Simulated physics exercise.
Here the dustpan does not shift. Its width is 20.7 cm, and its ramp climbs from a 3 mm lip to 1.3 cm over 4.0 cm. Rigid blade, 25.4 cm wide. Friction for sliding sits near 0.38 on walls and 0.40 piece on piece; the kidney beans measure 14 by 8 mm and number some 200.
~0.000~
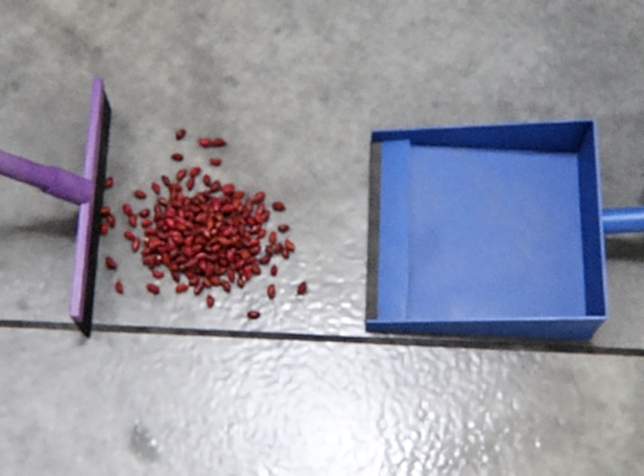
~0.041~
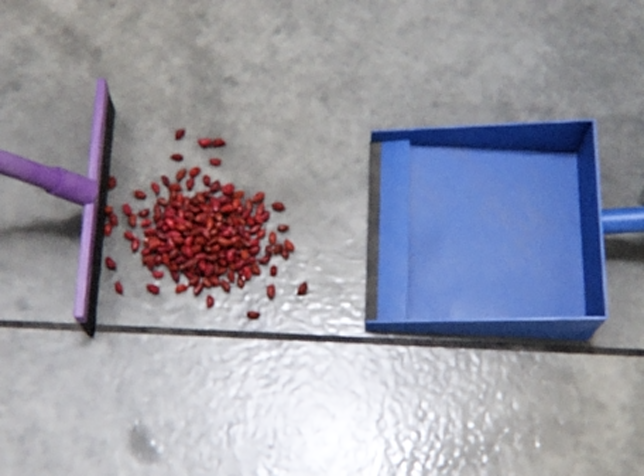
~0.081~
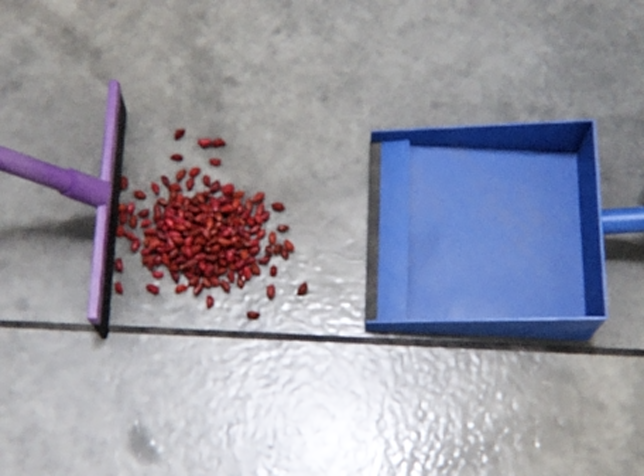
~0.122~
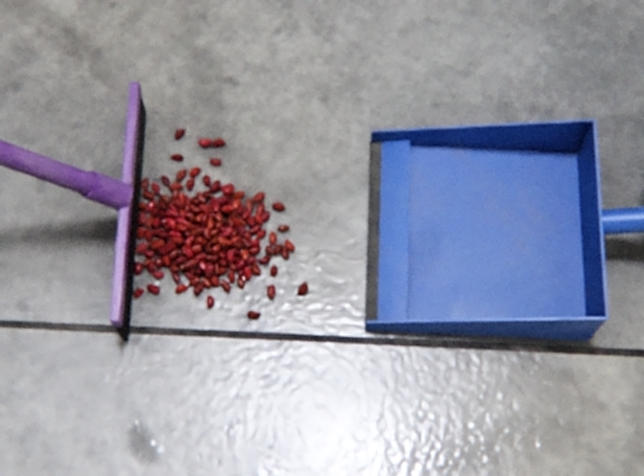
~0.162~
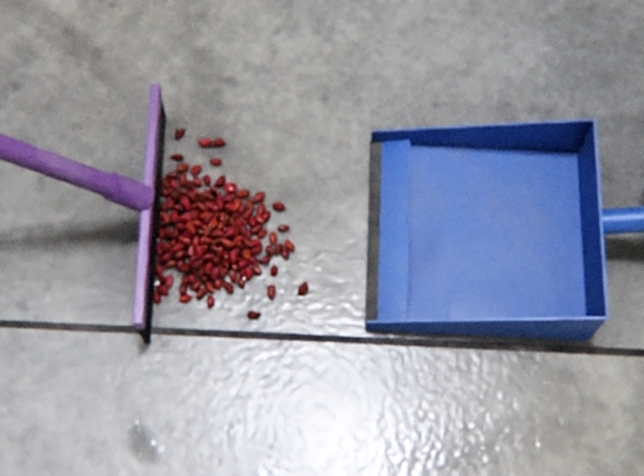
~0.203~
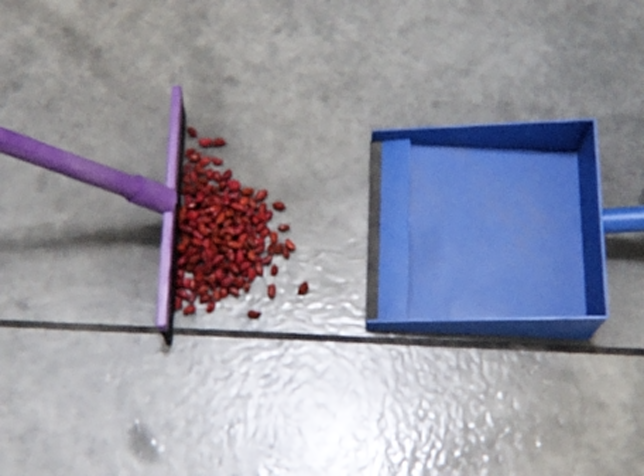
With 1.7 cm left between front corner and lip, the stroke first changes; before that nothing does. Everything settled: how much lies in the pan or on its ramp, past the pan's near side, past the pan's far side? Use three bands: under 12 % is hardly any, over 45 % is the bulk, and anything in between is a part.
Pan: The bulk, near side: Hardly any, far side: Hardly any.
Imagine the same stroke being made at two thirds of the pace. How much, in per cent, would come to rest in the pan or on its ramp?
I'd put it at close to 45 per cent.
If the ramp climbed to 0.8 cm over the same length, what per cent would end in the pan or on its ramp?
55 per cent.
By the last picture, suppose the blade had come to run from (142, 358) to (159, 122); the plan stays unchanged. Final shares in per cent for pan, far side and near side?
Split: Pan = 20, far = 0, near = 25.
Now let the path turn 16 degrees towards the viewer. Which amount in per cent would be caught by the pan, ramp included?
Estimate: 40 % in pan or on ramp.
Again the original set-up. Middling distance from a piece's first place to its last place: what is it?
Somewhere around 18 centimetres.
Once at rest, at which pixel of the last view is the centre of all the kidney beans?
I'd put it at about (375, 249).
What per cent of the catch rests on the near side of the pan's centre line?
Roughly 70 in a hundred.
After 0.37 s, middle of the blade 11 cm from the lip; 0 % over the lip, far side 0 %, near side 5 %.
Then, at 0.49 s, middle of the blade 4 cm from the lip; 15 % over the lip, far side 5 %, near side 5 %.
After 0.73 s, middle of the blade 2 cm from the lip; 50 % over the lip, far side 5 %, near side 10 %.
In the end, at 2.0 s, pan 50 %, near side 10 %, far side 5 %, in front of the lip or behind the blade 40 %.
